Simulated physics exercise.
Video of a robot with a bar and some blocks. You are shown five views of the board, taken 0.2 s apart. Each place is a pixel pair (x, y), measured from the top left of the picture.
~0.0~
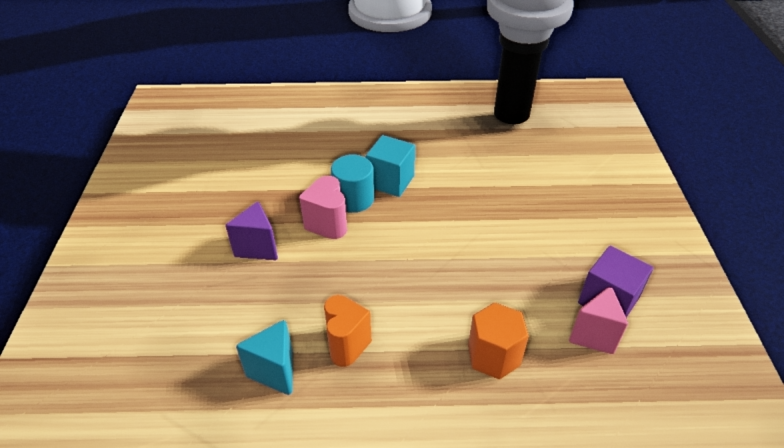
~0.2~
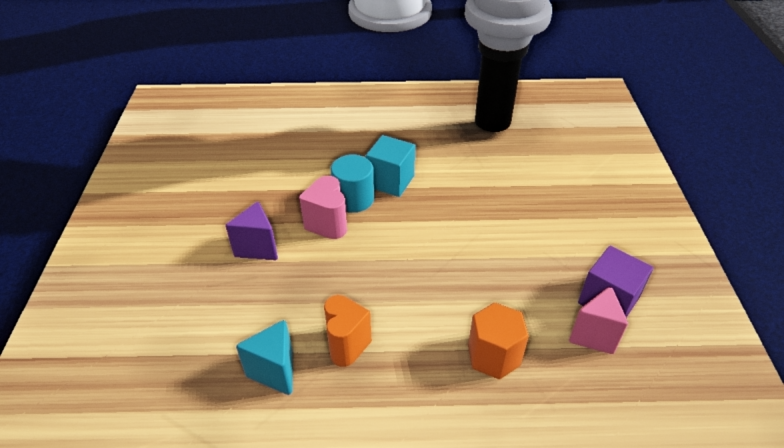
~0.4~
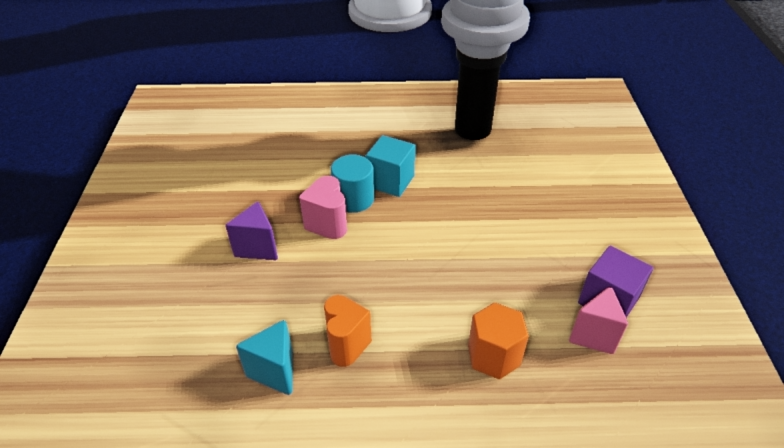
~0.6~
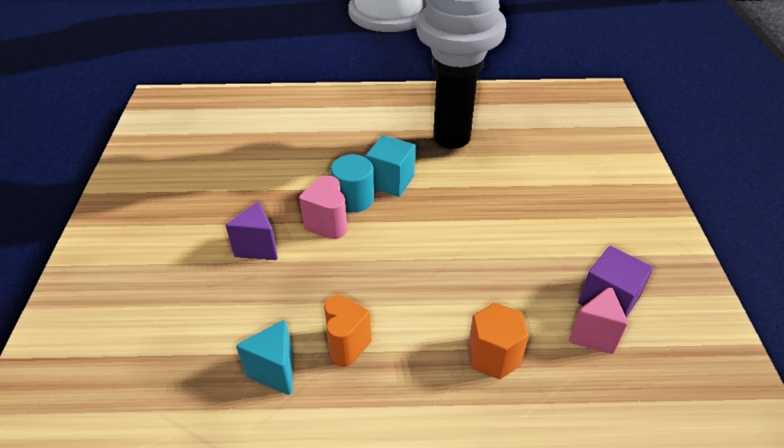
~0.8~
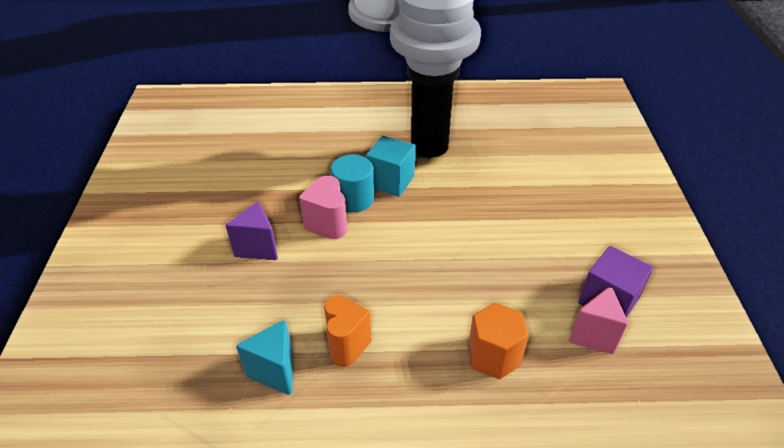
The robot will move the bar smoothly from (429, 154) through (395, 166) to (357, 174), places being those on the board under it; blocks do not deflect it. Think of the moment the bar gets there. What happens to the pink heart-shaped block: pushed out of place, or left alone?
It ends up somewhere else.
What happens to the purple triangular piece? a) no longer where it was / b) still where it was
b (still where it was)
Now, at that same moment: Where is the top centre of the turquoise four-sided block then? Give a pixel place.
The middle of its upper face should be somewhere near (334, 165).
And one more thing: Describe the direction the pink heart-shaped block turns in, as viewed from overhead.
From above, the turn goes anticlockwise.
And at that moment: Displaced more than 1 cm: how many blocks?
Count: 3 or more.
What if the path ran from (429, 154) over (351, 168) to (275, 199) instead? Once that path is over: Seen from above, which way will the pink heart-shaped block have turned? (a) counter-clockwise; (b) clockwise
Option a.
On the path given first. Halfway along, bar (395, 158); pink heart-shaped block (316, 200), turned 15° anticlockwise; turquoise cylinder (337, 172); turquoise four-sided block (373, 156).
At the end, bar (357, 166); purple triangular piece still; pink heart-shaped block (303, 214), turned 65° anticlockwise; turquoise cylinder (300, 186); turquoise four-sided block (334, 165).
